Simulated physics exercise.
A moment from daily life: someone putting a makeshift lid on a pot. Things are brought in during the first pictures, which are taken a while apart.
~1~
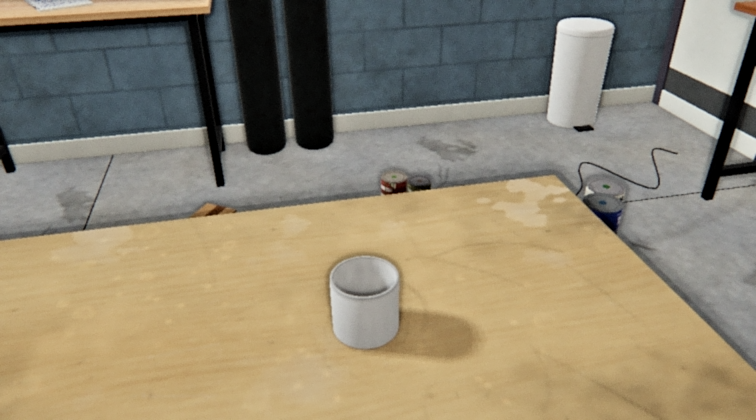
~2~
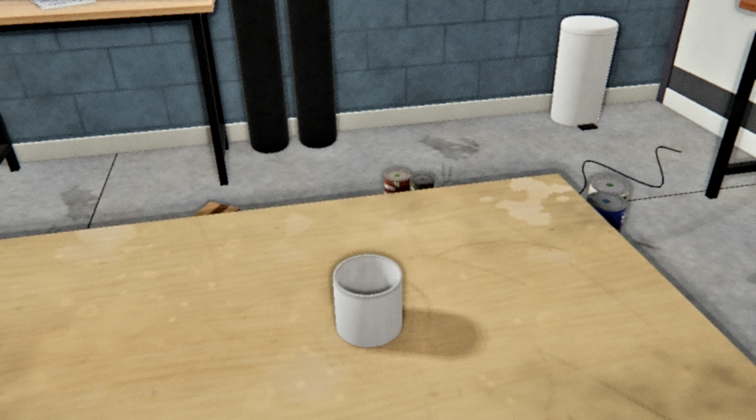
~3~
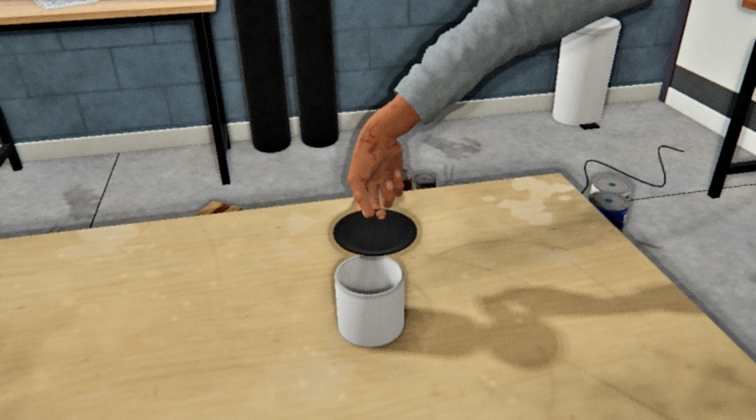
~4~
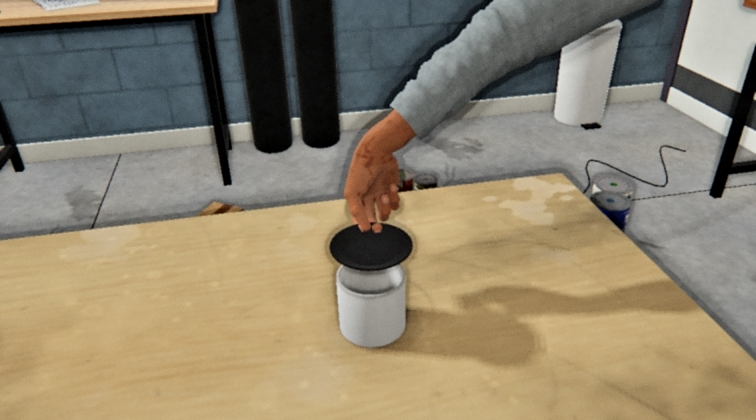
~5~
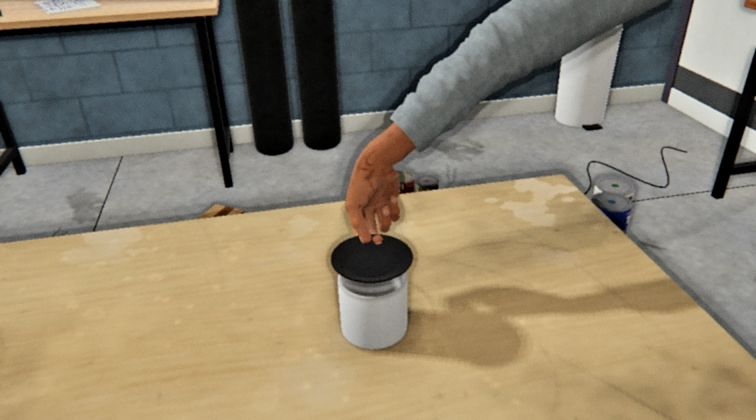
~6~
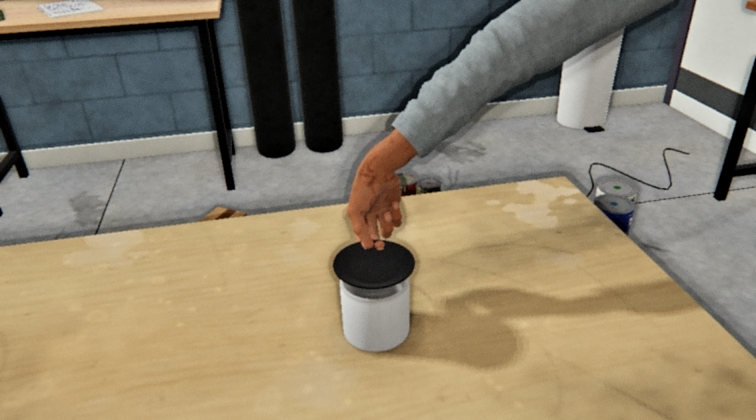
A black disc appeared beneath a hand above a white mug standing alone on a wooden table, then was lowered onto the mug's rim, with the hand still at its top.
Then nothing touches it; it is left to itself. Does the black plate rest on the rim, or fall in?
Once let go, the black plate stays outside.
Then, 0.10 s after the last picture, black plate sitting on the rim near (374, 275).
At rest, the black plate covers the opening, near (374, 274).
